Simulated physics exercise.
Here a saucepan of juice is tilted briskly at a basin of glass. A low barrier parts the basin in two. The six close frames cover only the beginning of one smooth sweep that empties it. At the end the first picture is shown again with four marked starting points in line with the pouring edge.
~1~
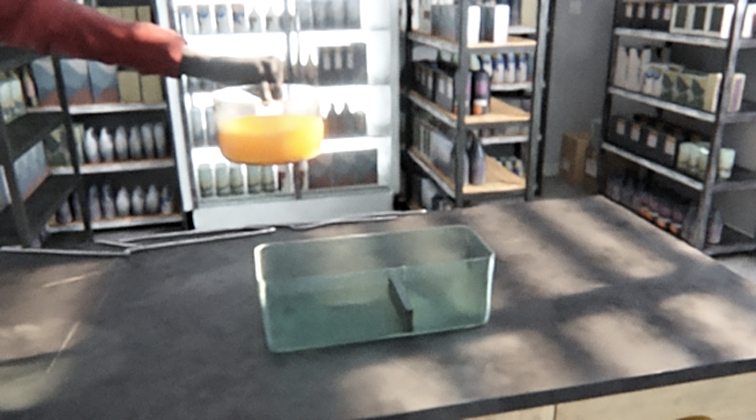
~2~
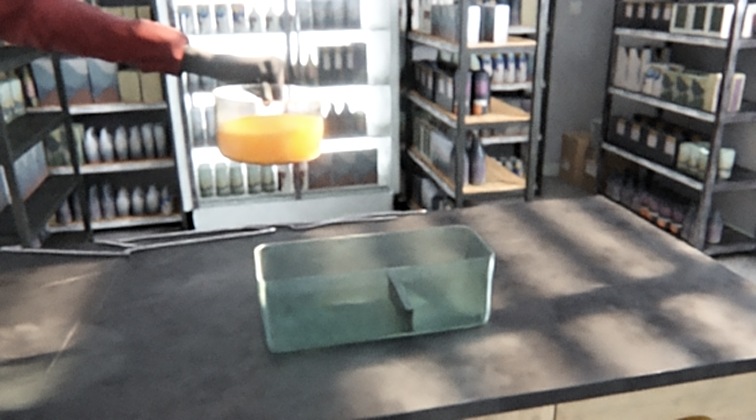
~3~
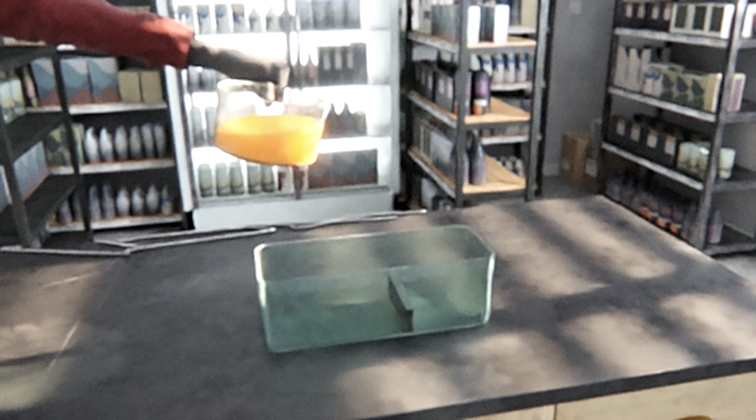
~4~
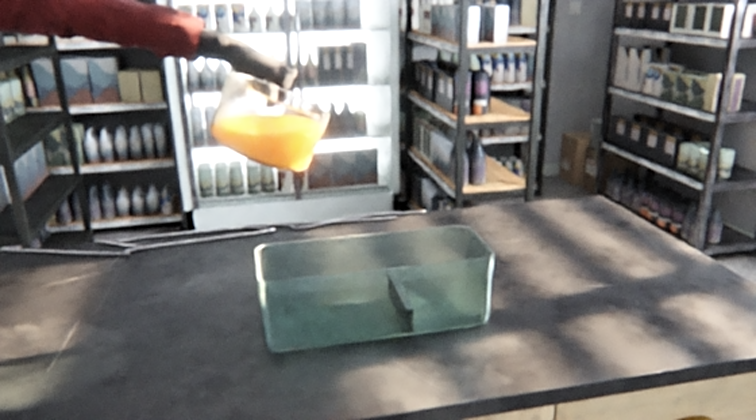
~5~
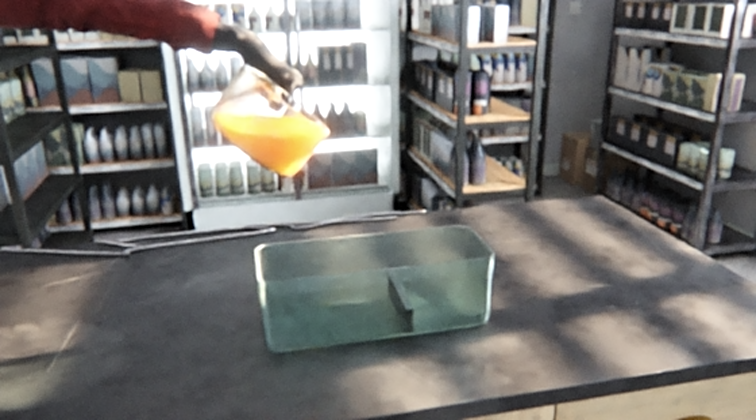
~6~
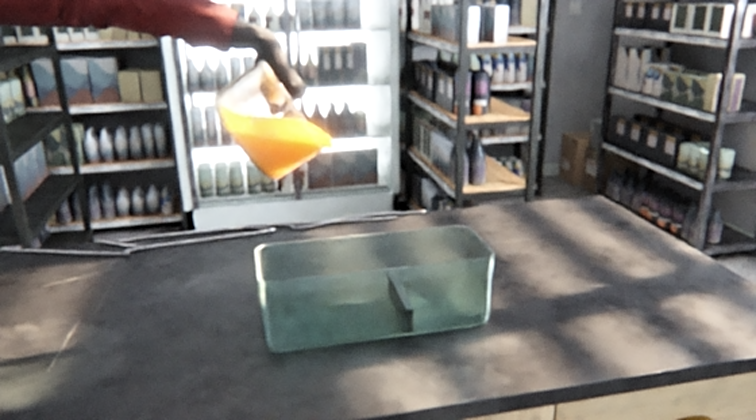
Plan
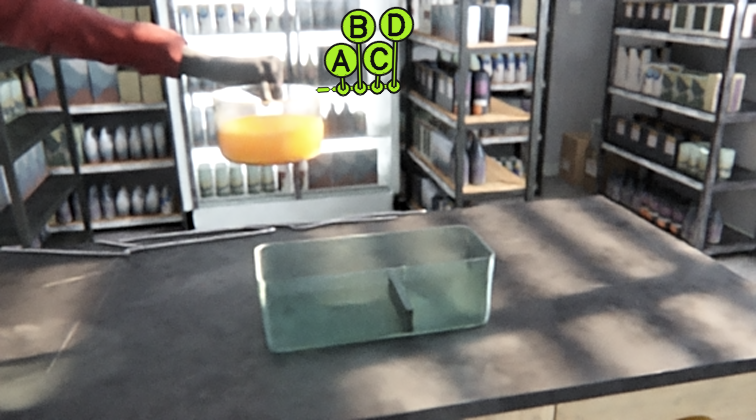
In a room lined with shelves of bottles and boxes, a dark-gloved hand at the end of a red sleeve holds a clear pan of orange juice above a glass basin with a low divider. The hand tips the pan steeply to the right, and the juice slants until it just crosses the lip.
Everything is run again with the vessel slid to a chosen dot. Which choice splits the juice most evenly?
Best: B.
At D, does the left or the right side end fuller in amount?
The right side.
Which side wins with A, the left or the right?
More ends on the left.
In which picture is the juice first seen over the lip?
Picture 6.
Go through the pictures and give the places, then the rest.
The first picture shows upright, lip at (318, 90); basin from (266, 350) to (488, 321); top of the wall at (400, 290); nothing has left yet.
The second picture shows tipped about 3°, lip at (320, 92); nothing has left yet.
The third picture shows tipped about 12°, lip at (324, 100); nothing has left yet.
The fourth picture shows tipped about 25°, lip at (327, 113); nothing has left yet.
The fifth picture shows tipped about 41°, lip at (327, 129); nothing has left yet.
The sixth picture shows tipped about 58°, lip at (322, 145); juice is over the lip, down to (328, 146).
In lime, A at (343, 88); B at (360, 87); C at (377, 87); D at (393, 86).
If A is chosen, about 83 % ends left of the wall and 13 % right of it; 4 % is lost outside.
If B is chosen, about 42 % ends left of the wall and 56 % right of it.
If C is chosen, about 17 % ends left of the wall and 79 % right of it; 3 % is lost outside.
If D is chosen, about 16 % ends left of the wall and 78 % right of it; 6 % is lost outside.
